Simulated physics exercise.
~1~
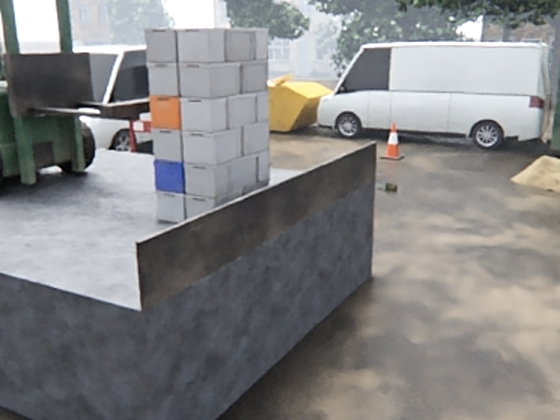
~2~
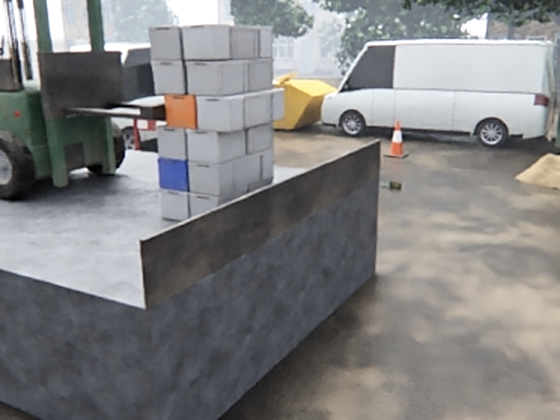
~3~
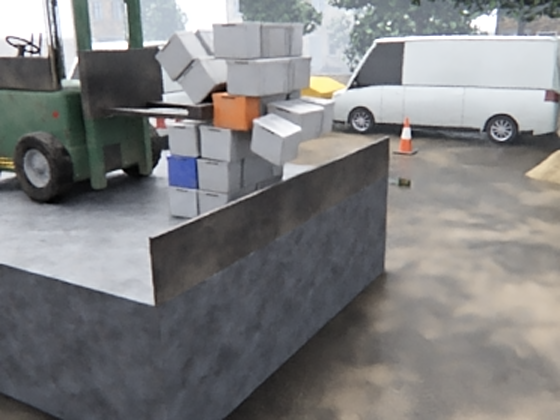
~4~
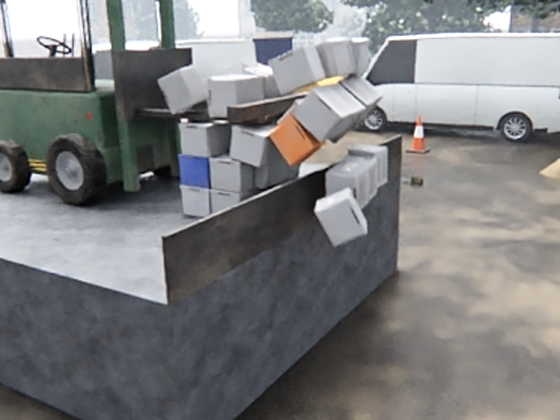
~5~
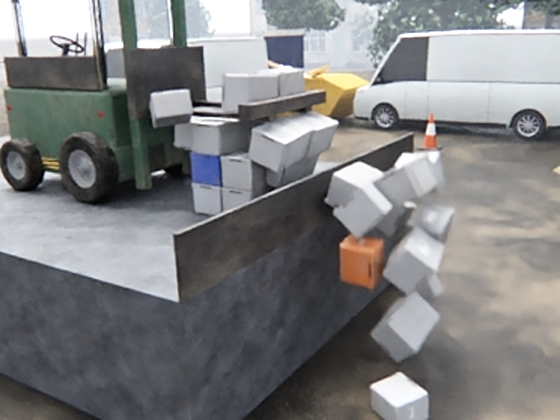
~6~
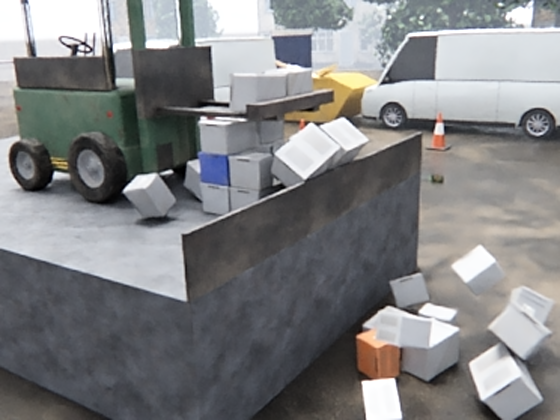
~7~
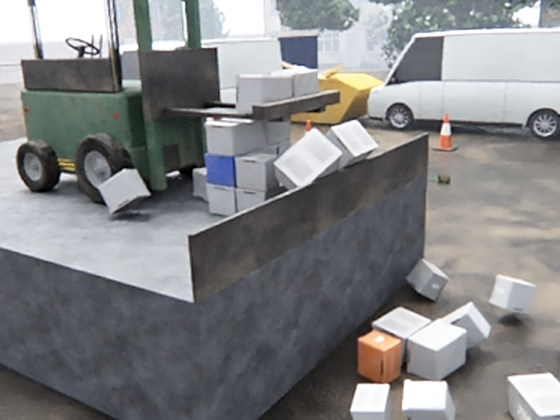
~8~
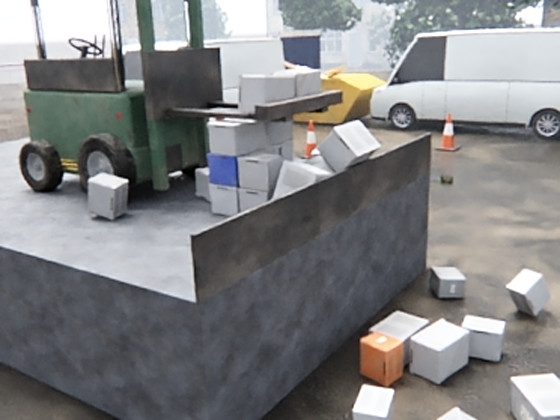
A green forklift pushes a beam into stacked totes, toppling many over the platform's edge.
